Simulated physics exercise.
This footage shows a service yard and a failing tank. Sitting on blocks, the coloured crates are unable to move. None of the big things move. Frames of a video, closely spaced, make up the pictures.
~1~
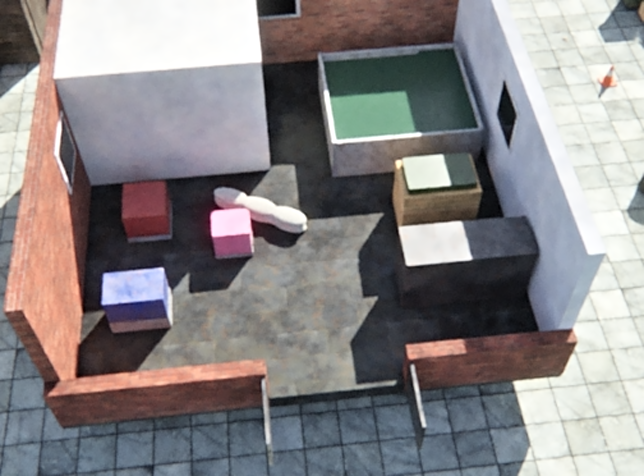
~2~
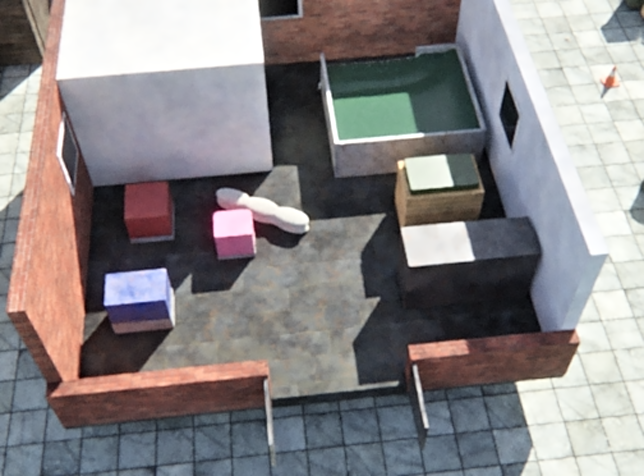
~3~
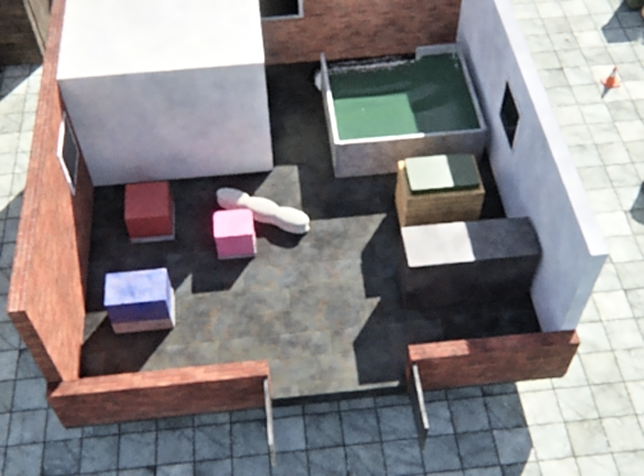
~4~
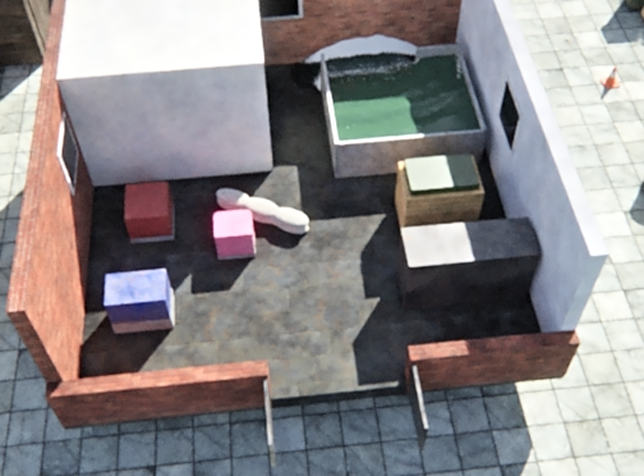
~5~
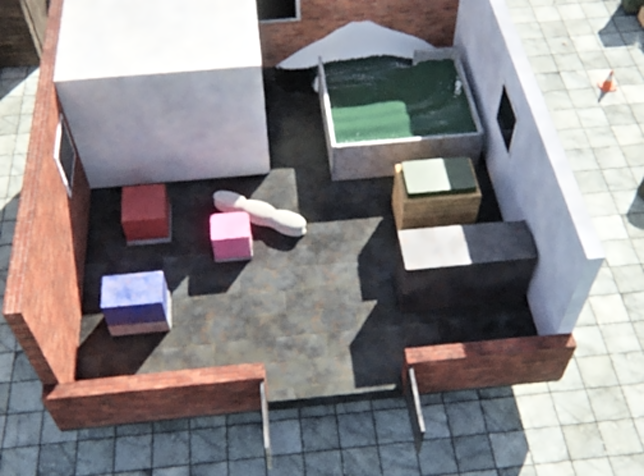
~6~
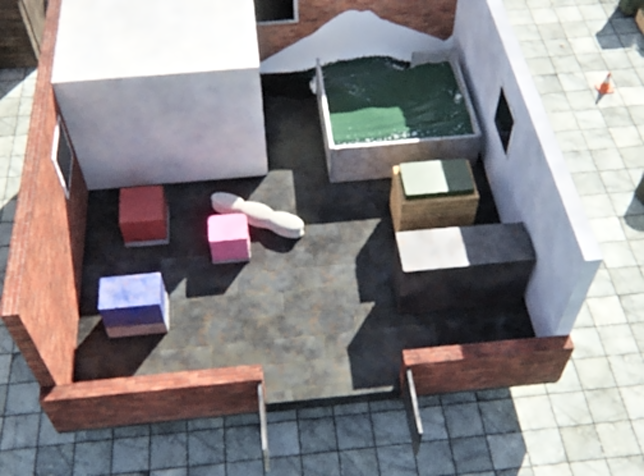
In a brick-walled yard with coloured crates, green water lay in an open tank, then dropped a little and rippled as pale water poured out the far side and spread along the back wall.
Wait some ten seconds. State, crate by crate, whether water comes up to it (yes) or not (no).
Blue crate - no; red crate - no; pink crate - no.
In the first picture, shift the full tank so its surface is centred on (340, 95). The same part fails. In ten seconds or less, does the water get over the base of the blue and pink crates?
Blue crate: Untouched; pink crate: Reached.
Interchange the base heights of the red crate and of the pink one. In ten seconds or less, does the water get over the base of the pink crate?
Note: Pink crate is left dry.
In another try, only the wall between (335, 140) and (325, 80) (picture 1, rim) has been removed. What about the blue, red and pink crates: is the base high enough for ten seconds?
Blue crate is not reached; red crate is reached; pink crate is reached.
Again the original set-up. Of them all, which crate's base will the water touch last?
That one's the blue one.
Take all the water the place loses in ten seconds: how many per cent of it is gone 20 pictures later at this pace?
That comes to 0 per cent, as I work it out.
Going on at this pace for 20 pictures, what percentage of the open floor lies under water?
Near 50 in a hundred.
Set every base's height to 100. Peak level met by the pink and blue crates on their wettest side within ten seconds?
30 and 20 %, roughly.
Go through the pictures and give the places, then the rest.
Still water in the open tank at (398, 94), in the first picture.
Water pours out on the open tank's far side and has run to a hidden place, in the second picture.
Water pours out on the open tank's far side and has run to a hidden place, in the third picture.
Water pours out on the open tank's far side and has run to (298, 63), in the fourth picture.
Water pours out on the open tank's far side and has run to a hidden place, in the fifth picture.
The front is at a hidden place, out from the gap on the open tank's far side, in the sixth picture.
A moment on, water covers 10 % of the floor; the blue crate not reached, the red crate not reached, the pink crate not reached.
Next, water covers 25 % of the floor; the blue crate not reached, the red crate not reached, the pink crate not reached.
Then, water covers 50 % of the floor; the blue crate not reached, the red crate not reached, the pink crate not reached.
Later, water covers 65 % of the floor; the blue crate not reached, the red crate water round its plinth, the pink crate water round its plinth.
In the end, water covers 85 % of the floor; the blue crate stayed above the water, the red crate stayed above the water, the pink crate stayed above the water.
